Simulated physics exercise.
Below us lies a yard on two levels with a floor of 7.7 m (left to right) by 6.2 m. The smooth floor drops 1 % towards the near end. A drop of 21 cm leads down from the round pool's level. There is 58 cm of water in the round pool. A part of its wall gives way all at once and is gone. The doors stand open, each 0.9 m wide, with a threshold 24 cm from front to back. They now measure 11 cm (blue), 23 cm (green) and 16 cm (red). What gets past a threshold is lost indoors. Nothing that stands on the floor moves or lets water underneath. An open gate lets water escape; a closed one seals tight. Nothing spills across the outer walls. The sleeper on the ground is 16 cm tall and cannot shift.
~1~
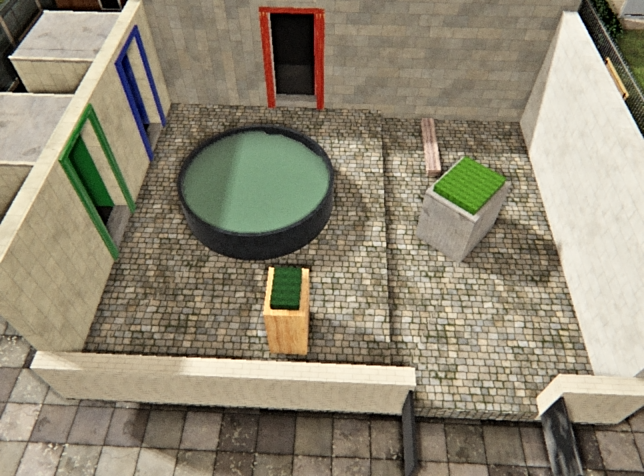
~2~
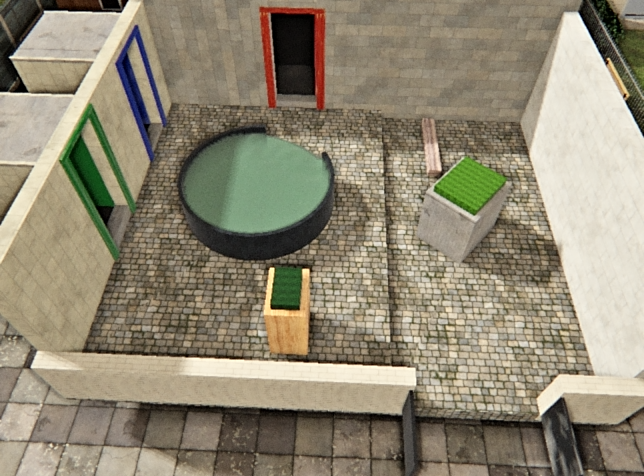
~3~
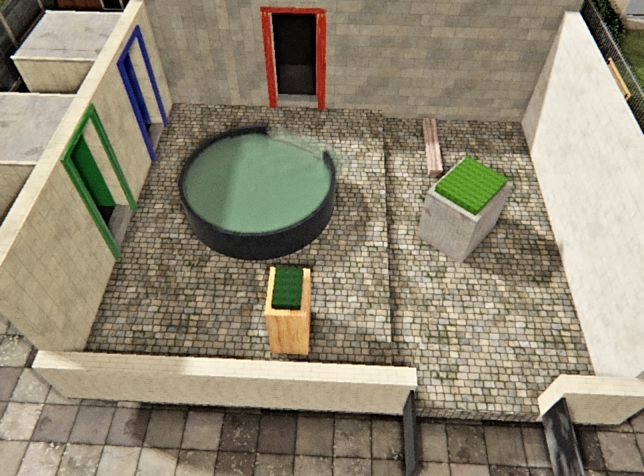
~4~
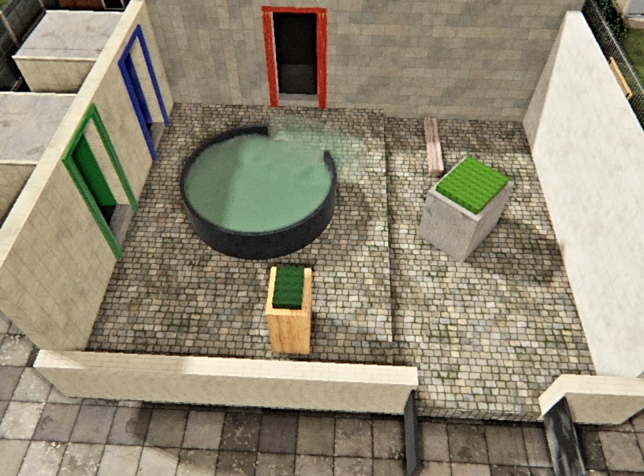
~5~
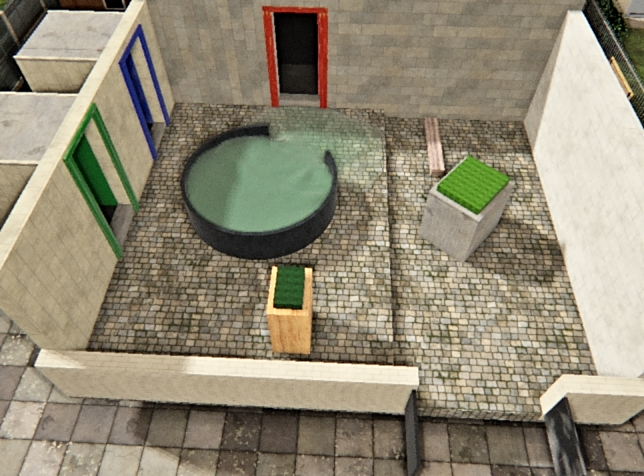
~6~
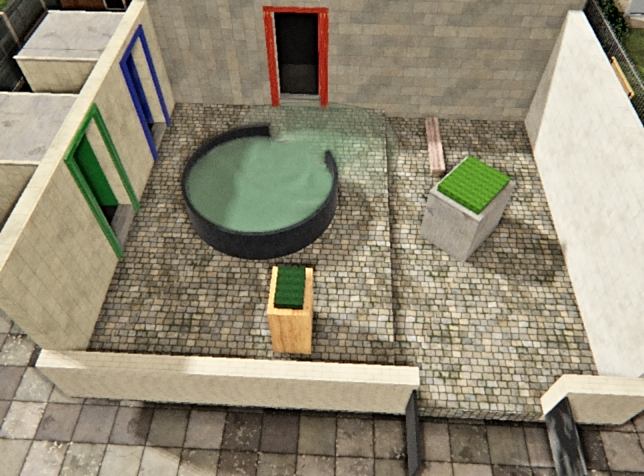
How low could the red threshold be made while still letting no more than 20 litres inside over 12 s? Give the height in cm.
Close to 26 cm is just enough.
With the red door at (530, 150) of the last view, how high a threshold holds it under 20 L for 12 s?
About 17 cm.
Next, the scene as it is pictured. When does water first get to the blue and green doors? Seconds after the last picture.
Blue 2.0 s, green 3.4 s.
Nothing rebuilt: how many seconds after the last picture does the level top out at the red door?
At about 1.0 s.
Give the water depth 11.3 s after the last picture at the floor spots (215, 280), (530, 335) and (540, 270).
About 1, 7 and 2 cm.
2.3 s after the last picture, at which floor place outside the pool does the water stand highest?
Around (421, 131).
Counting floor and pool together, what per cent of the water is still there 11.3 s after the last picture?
Roughly 74 in a hundred.
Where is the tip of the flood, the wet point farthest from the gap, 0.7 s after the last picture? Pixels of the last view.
Around (469, 122).
Then, 0.7 s after the last picture water covers 15 % of the floor, deepest (35 cm) near (322, 109); 27 cm at the red door, 15 litres in over its 16 cm threshold.
Then, 2.3 s after the last picture water covers 35 % of the floor, deepest (36 cm) near (421, 131); 24 cm at the red door, 112 litres in over its 16 cm threshold.
Then, 11.3 s after the last picture water covers 85 % of the floor, deepest (14 cm) near (439, 214); 6 cm at the red door, 138 litres in over its 16 cm threshold.
At the red door as built, the water peaked near 29 cm, 0.9 s after the last picture.
Run again over the same 12 s with other heights there, 42 litres in over 23 cm, 3 litres over 31.5 cm. The limit of 20 litres is kept from about 26 cm up.
